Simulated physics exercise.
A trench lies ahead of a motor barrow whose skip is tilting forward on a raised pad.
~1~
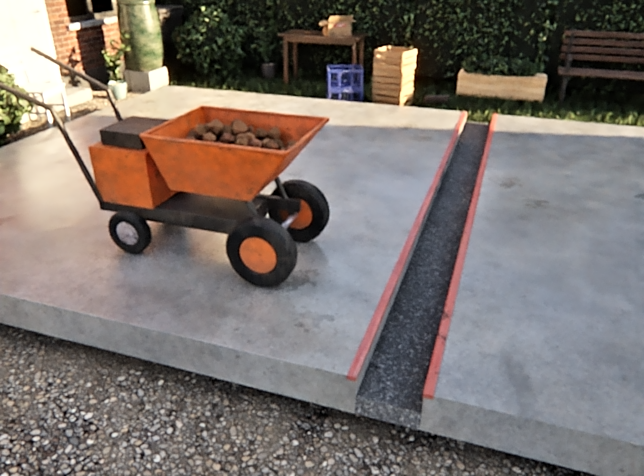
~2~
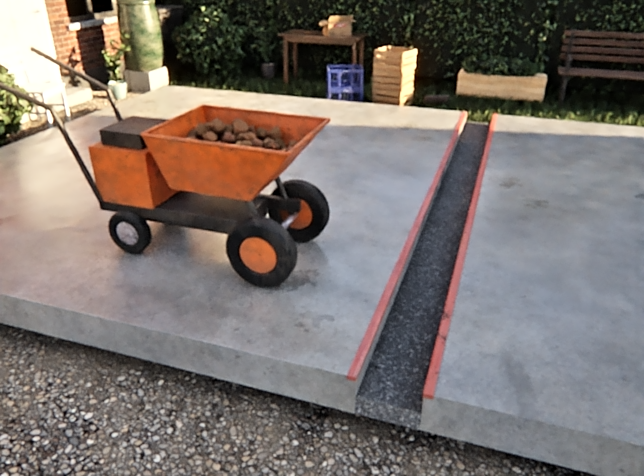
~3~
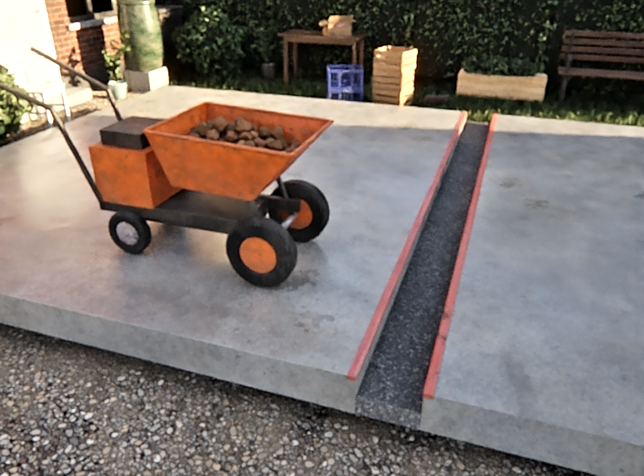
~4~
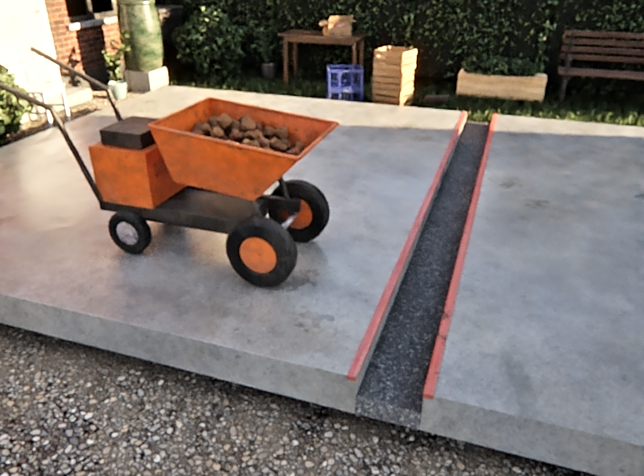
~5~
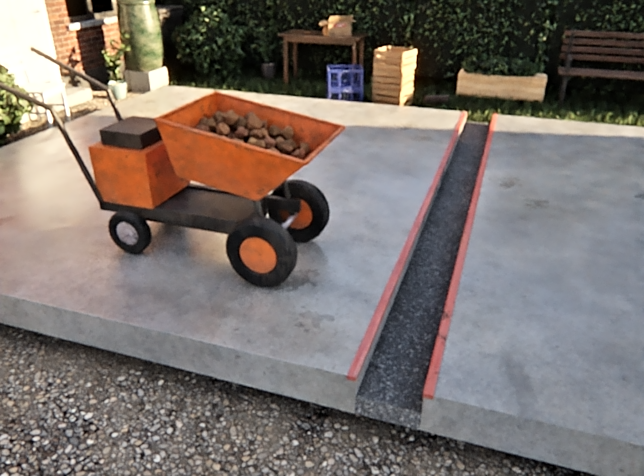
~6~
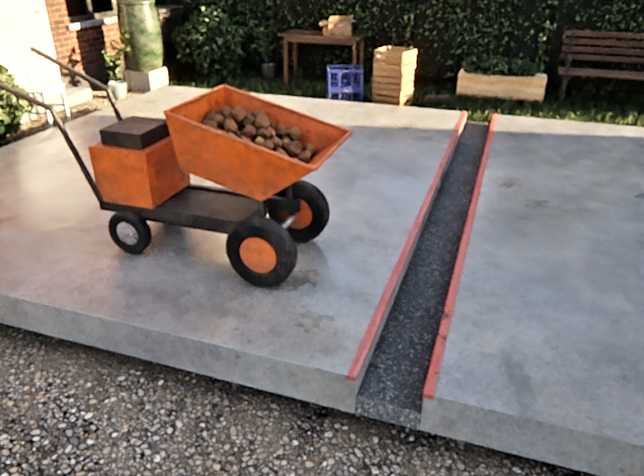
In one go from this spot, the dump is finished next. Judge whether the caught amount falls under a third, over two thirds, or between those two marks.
Way I see it, the trench ends up with upwards of two thirds of the load.
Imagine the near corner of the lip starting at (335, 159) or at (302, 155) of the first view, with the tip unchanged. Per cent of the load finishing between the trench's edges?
The first stopping place yields 50 % and the other yields 80 %.
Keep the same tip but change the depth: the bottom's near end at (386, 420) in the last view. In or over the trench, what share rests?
I'd guess close to 90 percent.
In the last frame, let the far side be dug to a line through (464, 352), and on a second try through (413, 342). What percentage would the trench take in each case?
Roughly 80 % first, 50 % second.
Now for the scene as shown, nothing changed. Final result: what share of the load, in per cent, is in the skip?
Some 10 per cent.
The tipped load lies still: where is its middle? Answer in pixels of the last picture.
Somewhere around (419, 288) in the last picture.
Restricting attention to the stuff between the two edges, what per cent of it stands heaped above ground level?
Roughly 30 percent of them.
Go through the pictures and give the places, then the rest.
Lip of the skip at (287, 154), level; top of the load at (232, 142), clay clods; first edge of the trench at (370, 333); far edge at (439, 347), the trench over half as wide as the skip, and shallow for its width, in the first picture.
Lip of the skip at (288, 154), level; top of the load at (233, 141), in the second picture.
Lip of the skip at (292, 156), tipped barely; top of the load at (235, 140), in the third picture.
Lip of the skip at (298, 159), tipped a little; top of the load at (217, 134), in the fourth picture.
Lip of the skip at (306, 163), tipped a little; top of the load at (223, 129), in the fifth picture.
Lip of the skip at (314, 169), tipped a little; top of the load at (230, 125); first edge of the trench at (370, 333); far edge at (439, 347), in the sixth picture.
Soon, skip tipped steeply; all in the skip.
A while on, skip tipped right over; most in the skip; a stray few short of the trench; a small part in or heaped over the trench; a stray few falling.
Towards the end, skip tipped right over; a small part in the skip; a small part short of the trench; most in or heaped over the trench; a stray few beyond it.
Finally, skip tipped right over; a small part in the skip; a small part short of the trench; most in or heaped over the trench; a small part beyond it.
